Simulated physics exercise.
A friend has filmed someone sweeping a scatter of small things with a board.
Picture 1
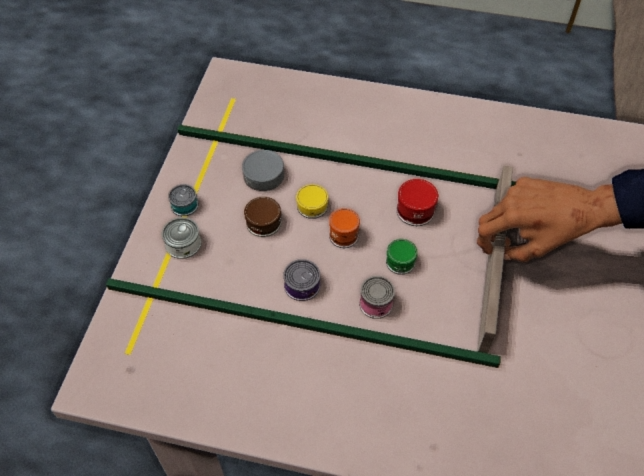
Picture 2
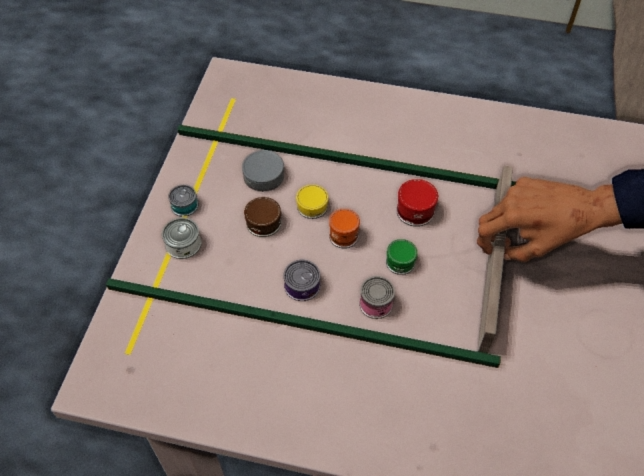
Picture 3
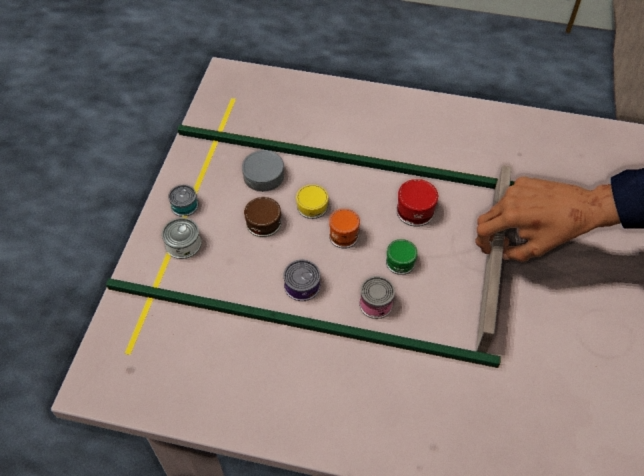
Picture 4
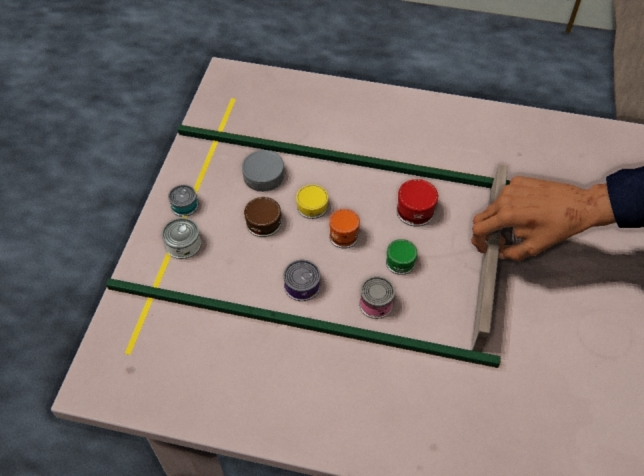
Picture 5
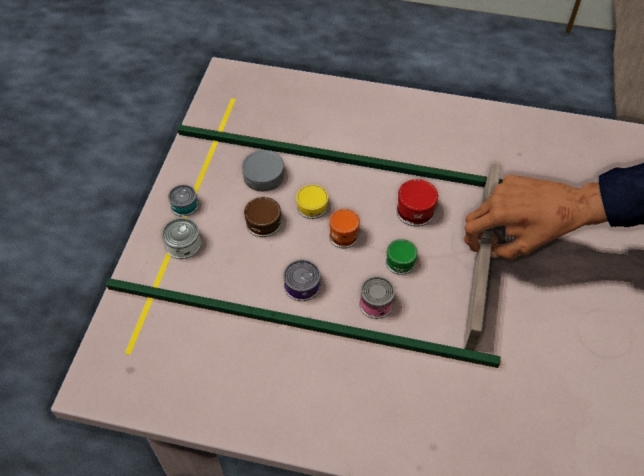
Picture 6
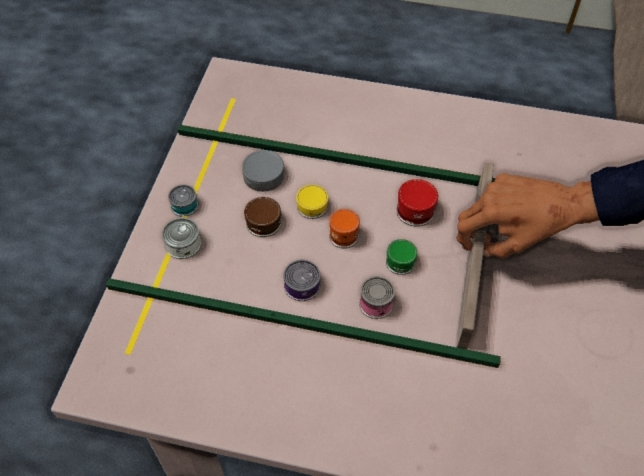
A hand slides a board slightly left between two green strips toward scattered small tins.
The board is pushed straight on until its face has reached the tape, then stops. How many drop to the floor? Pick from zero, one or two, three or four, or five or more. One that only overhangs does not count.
Outcome: The number that fall off is three or four.
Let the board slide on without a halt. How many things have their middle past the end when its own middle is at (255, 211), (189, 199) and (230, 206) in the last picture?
In that order 0, 3 and 0.
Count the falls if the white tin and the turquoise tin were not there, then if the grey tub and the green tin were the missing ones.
It would be 1 and 1.
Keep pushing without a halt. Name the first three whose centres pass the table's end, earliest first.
They are the white tin, the turquoise tin, the grey tub.
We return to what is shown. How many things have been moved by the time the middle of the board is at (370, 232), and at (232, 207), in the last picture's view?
First 4, then 10.
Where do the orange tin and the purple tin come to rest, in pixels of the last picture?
About (174, 195), and the other about (134, 236).
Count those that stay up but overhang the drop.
That would be 3.
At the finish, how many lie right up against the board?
That makes 4.
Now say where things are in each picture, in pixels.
The first picture shows turquoise tin (183, 200); white tin (182, 238); grey tub (263, 171); board (496, 255); tape (187, 211).
The second picture shows white tin (182, 238); purple tin (302, 280).
The third picture shows grey tub (263, 171); green tin (401, 257).
The fourth picture shows turquoise tin (183, 200); pink tin (377, 298).
The fifth picture shows white tin (182, 238); orange tin (344, 229).
The sixth picture shows turquoise tin (183, 200); white tin (182, 238); grey tub (263, 171); board (476, 251); tape (187, 211).
Soon after, none off yet; turquoise tin at rest near (183, 200); white tin at rest near (182, 238); grey tub at rest near (263, 171).
At rest, the number that fall off is three or four; fallen, grey tub, white tin and turquoise tin.
